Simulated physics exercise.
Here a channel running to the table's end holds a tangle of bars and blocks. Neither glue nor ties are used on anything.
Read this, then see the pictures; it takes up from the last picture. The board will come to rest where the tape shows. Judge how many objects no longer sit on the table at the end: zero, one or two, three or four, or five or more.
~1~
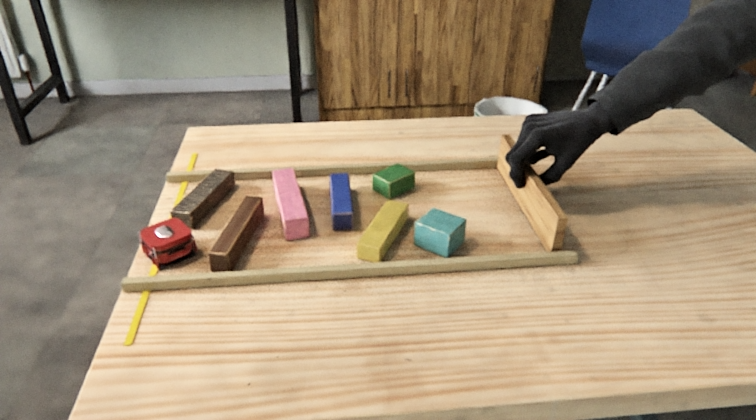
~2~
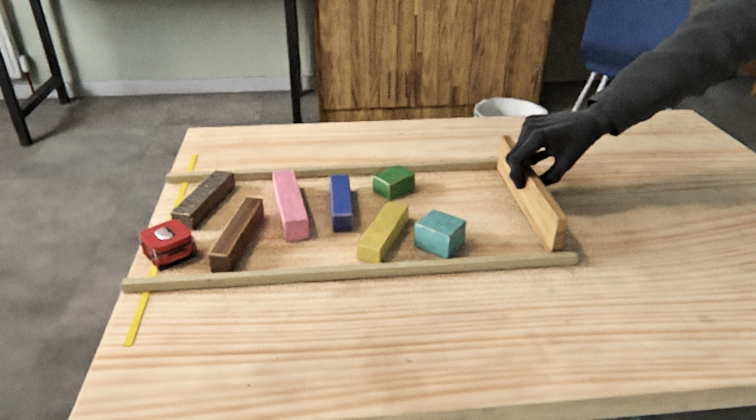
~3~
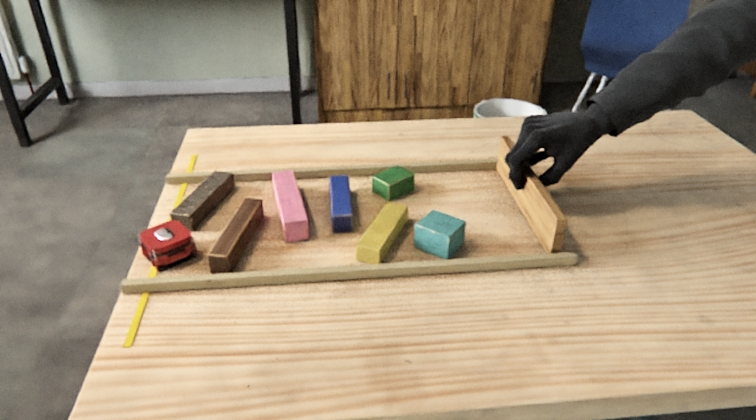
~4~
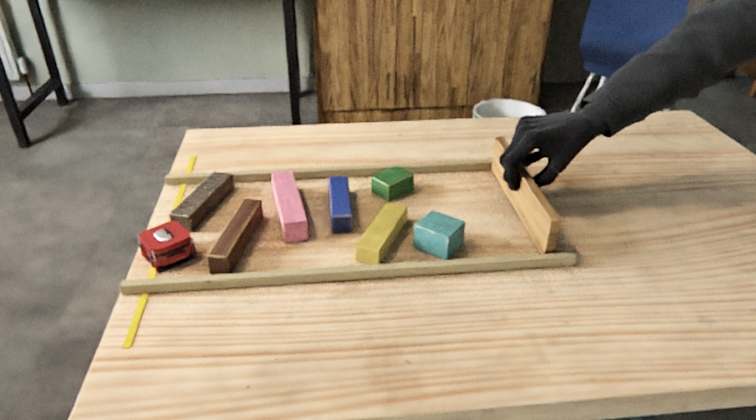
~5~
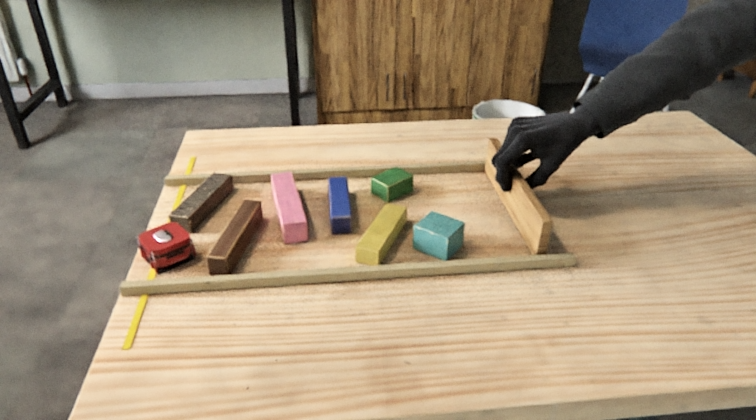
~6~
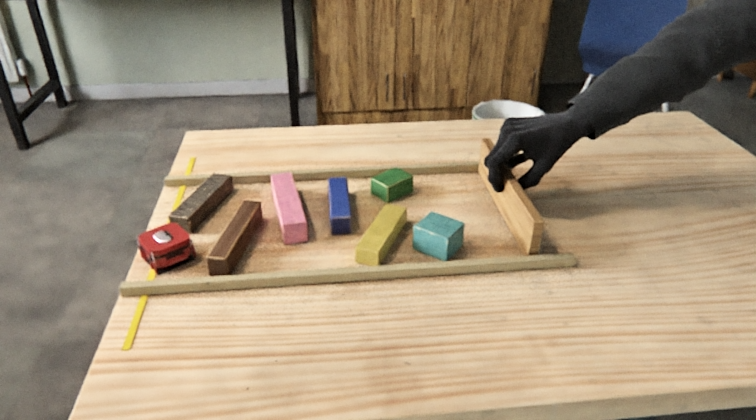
Honestly, a big bunch falls - five or more of them.
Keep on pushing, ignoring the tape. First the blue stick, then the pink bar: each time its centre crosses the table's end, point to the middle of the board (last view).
Around (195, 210), then around (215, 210).
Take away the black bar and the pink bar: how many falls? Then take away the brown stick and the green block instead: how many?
The number is 5 for the first case and 6 for the second.
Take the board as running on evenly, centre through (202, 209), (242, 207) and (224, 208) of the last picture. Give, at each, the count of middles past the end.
First 4, then 2, then 3.
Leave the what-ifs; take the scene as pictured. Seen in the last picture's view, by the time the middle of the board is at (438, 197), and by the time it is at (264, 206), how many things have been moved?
It comes to 1 for the first spot, 8 for the other.
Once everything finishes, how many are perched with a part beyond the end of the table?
Number: 1.
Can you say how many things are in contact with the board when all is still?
In contact: 1.
A little later, none off yet; red case at rest near (166, 248); black bar at rest near (203, 201); brown stick at rest near (237, 237).
Next, none off yet; red case at rest near (166, 248); black bar at rest near (203, 201); brown stick shifted a little near (221, 238).
Later still, two off so far; red case dropping near (106, 339); black bar dropping near (132, 278); brown stick shifted about its own width near (127, 246).
When it is over, the number that fall off is five or more; down, turquoise block, yellow bar, blue stick, pink bar, brown stick, black bar and red case.
